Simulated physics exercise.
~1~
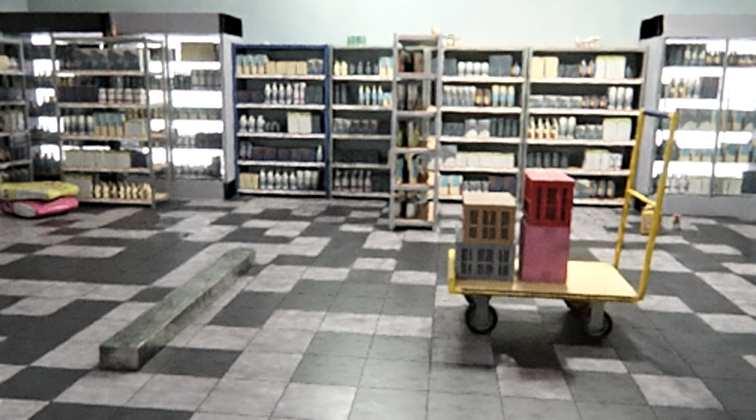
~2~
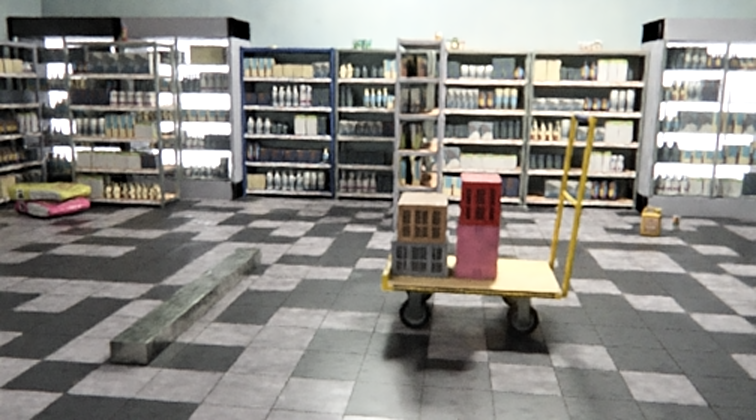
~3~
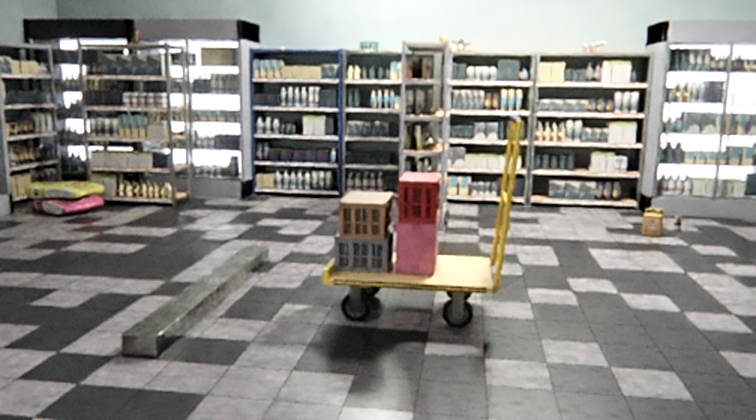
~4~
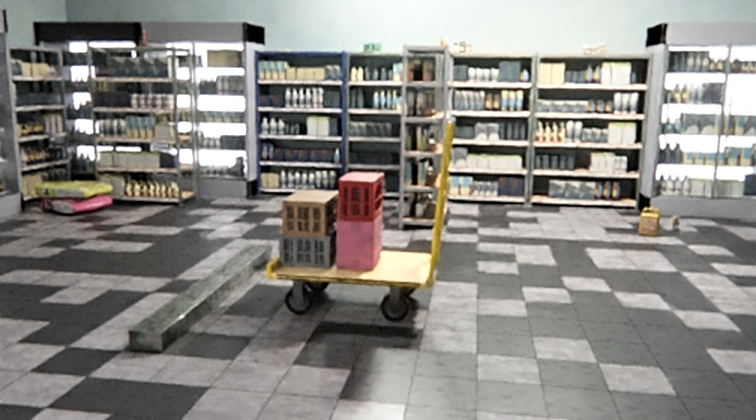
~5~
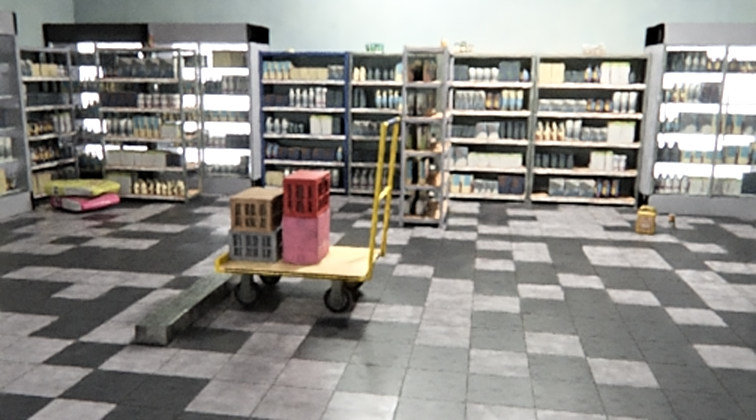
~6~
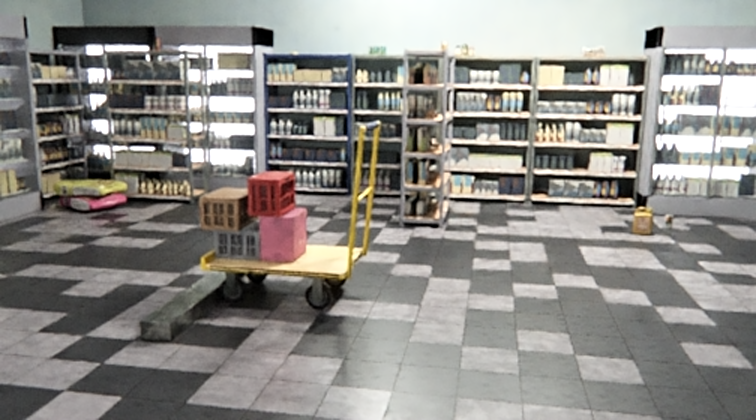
A yellow platform trolley with an upright handle at its right end stands in a shop with a grey checkered tile floor, seen from the side, with stocked shelves along the back wall. On its deck, a brown crate sits on a grey crate at the left, beside a red crate on an upright pink parcel. The trolley rolls left across the floor towards a low grey kerb as the view drifts slightly. It reaches the kerb and stops, and the load shifts left, the upper crates slightly more. All four items remain on the deck.
